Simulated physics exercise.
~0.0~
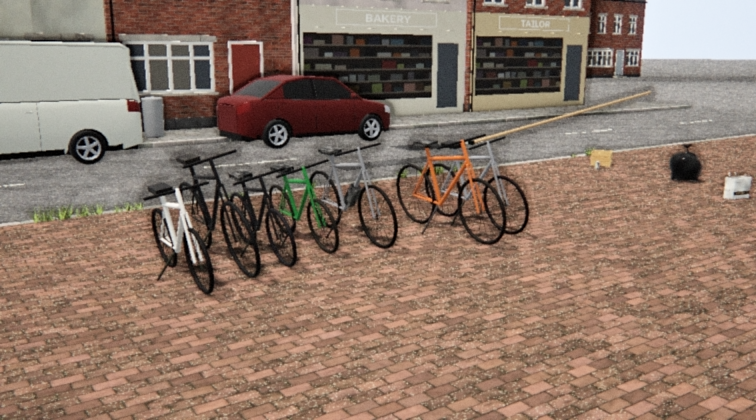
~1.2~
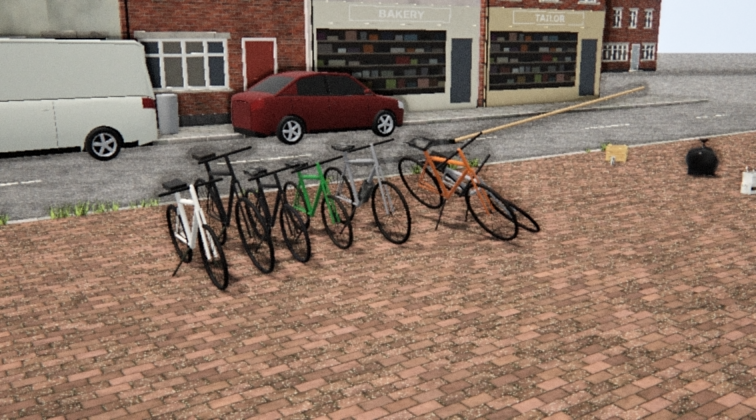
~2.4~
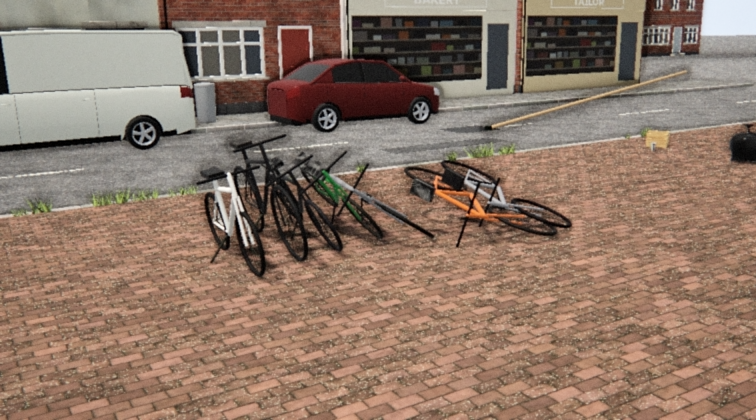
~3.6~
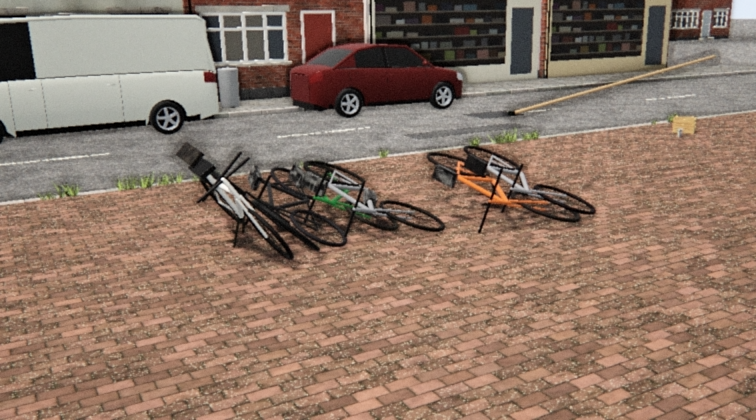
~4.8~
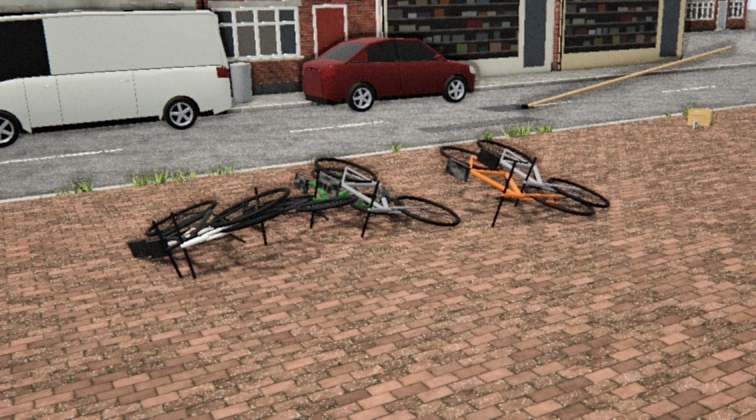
At first, seven bicycles stand in a row on brick paving beside a road, with a white van, a red car and shops behind them. As the view drifts left, a grey bicycle at the right end and the orange one beside it tip over together. The grey bicycle left of the gap goes next, toppling toward the green one, which leans and drops as well. The fall spreads through the dark bicycles to the white one at the left end, which tilts and then falls flat. Finally, all seven lie in two tangled heaps, none left standing.
